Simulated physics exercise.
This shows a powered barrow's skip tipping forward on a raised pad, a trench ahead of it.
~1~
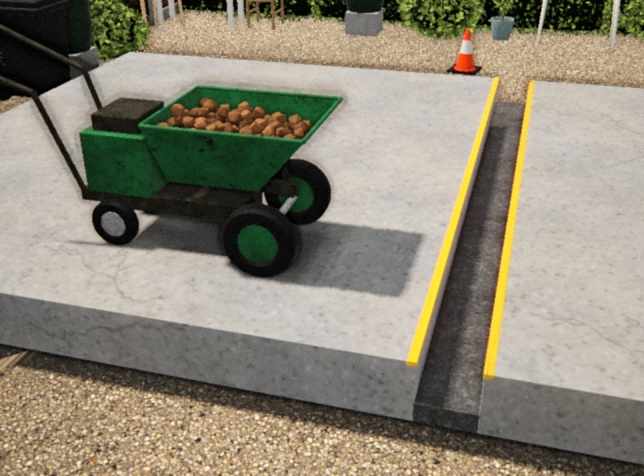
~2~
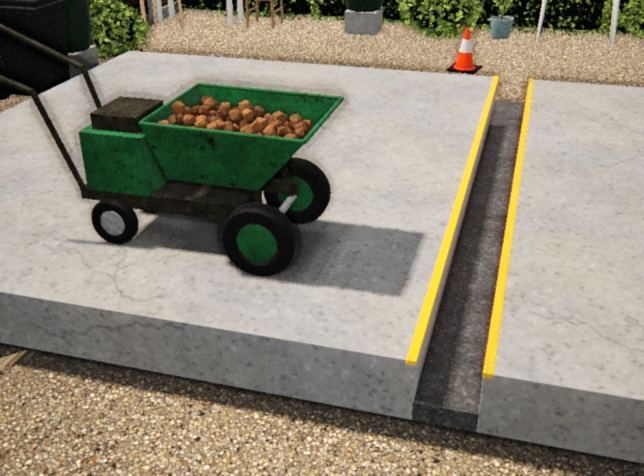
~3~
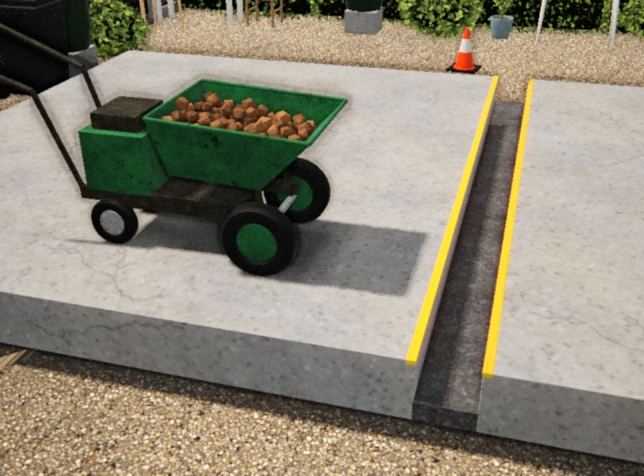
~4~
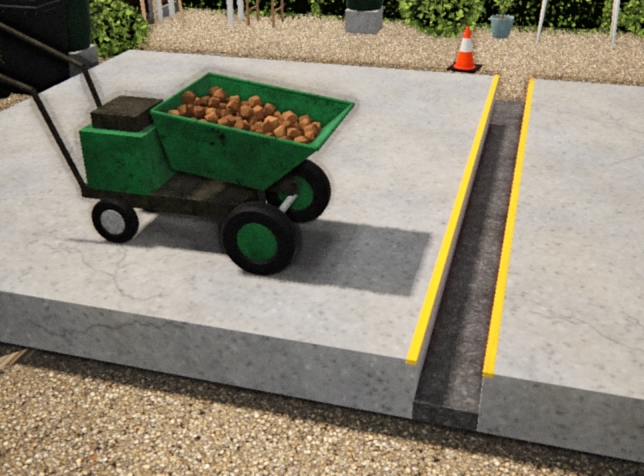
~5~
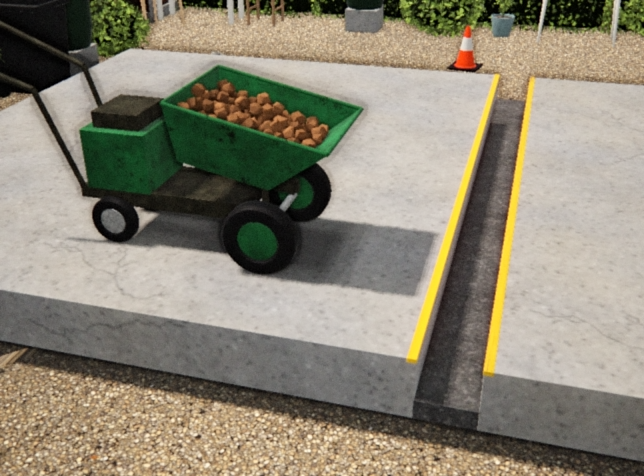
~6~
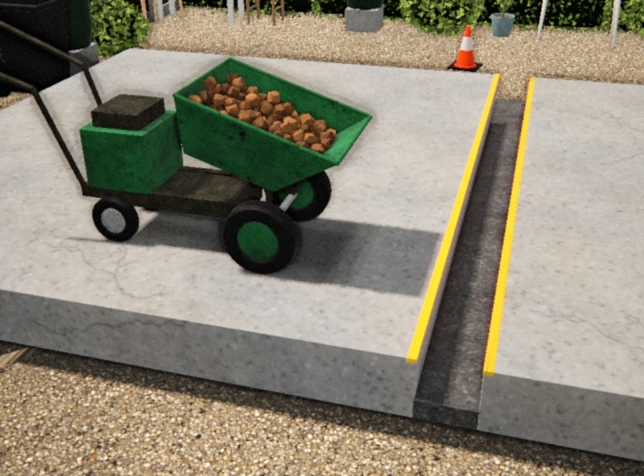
A green barrow's skip, loaded with brown clods, sat level on a concrete pad, then slowly tilted forward to the right, towards a narrow yellow-edged trench, while its wheels stayed put.
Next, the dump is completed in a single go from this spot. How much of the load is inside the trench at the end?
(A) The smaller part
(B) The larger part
The smaller part (A).
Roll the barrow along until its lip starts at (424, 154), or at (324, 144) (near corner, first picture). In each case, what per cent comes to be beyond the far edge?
Position 1 near 60 %, position 2 near 0 %.
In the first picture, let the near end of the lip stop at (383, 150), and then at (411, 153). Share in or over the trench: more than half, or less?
A majority at the first place, then a minority at the second.
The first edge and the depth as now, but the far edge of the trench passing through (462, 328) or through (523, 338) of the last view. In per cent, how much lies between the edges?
First one: 20 per cent; second one: 30 per cent.
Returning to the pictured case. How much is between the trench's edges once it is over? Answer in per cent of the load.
I'd estimate close to 35 per cent.
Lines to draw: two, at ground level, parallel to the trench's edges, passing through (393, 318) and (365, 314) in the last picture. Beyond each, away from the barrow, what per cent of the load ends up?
Roughly 50 per cent, and 60 per cent.
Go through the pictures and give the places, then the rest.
The first picture shows lip of the skip (303, 142), level; top of the load (227, 129), clay clods; first edge of the trench (423, 325); far edge (495, 336), the trench under half as wide as the skip, and about as deep as wide.
The second picture shows lip of the skip (304, 142), level; top of the load (228, 127).
The third picture shows lip of the skip (309, 145), tipped barely; top of the load (231, 125).
The fourth picture shows lip of the skip (317, 149), tipped a little; top of the load (226, 116).
The fifth picture shows lip of the skip (327, 155), tipped a little; top of the load (220, 110).
The sixth picture shows lip of the skip (337, 164), tipped clearly; top of the load (226, 102); first edge of the trench (423, 322); far edge (495, 333).
Just after the last frame, skip tipped steeply; every one in the skip.
A moment on, skip tipped right over; roughly two thirds in the skip; roughly a quarter short of the trench; just a few in or heaped over the trench; just a few falling.
Further on, skip tipped right over; roughly a third in the skip; roughly a quarter short of the trench; roughly a third in or heaped over the trench; just a few beyond it.
When it is over, skip tipped right over; roughly a third in the skip; roughly a quarter short of the trench; roughly a third in or heaped over the trench; just a few beyond it.
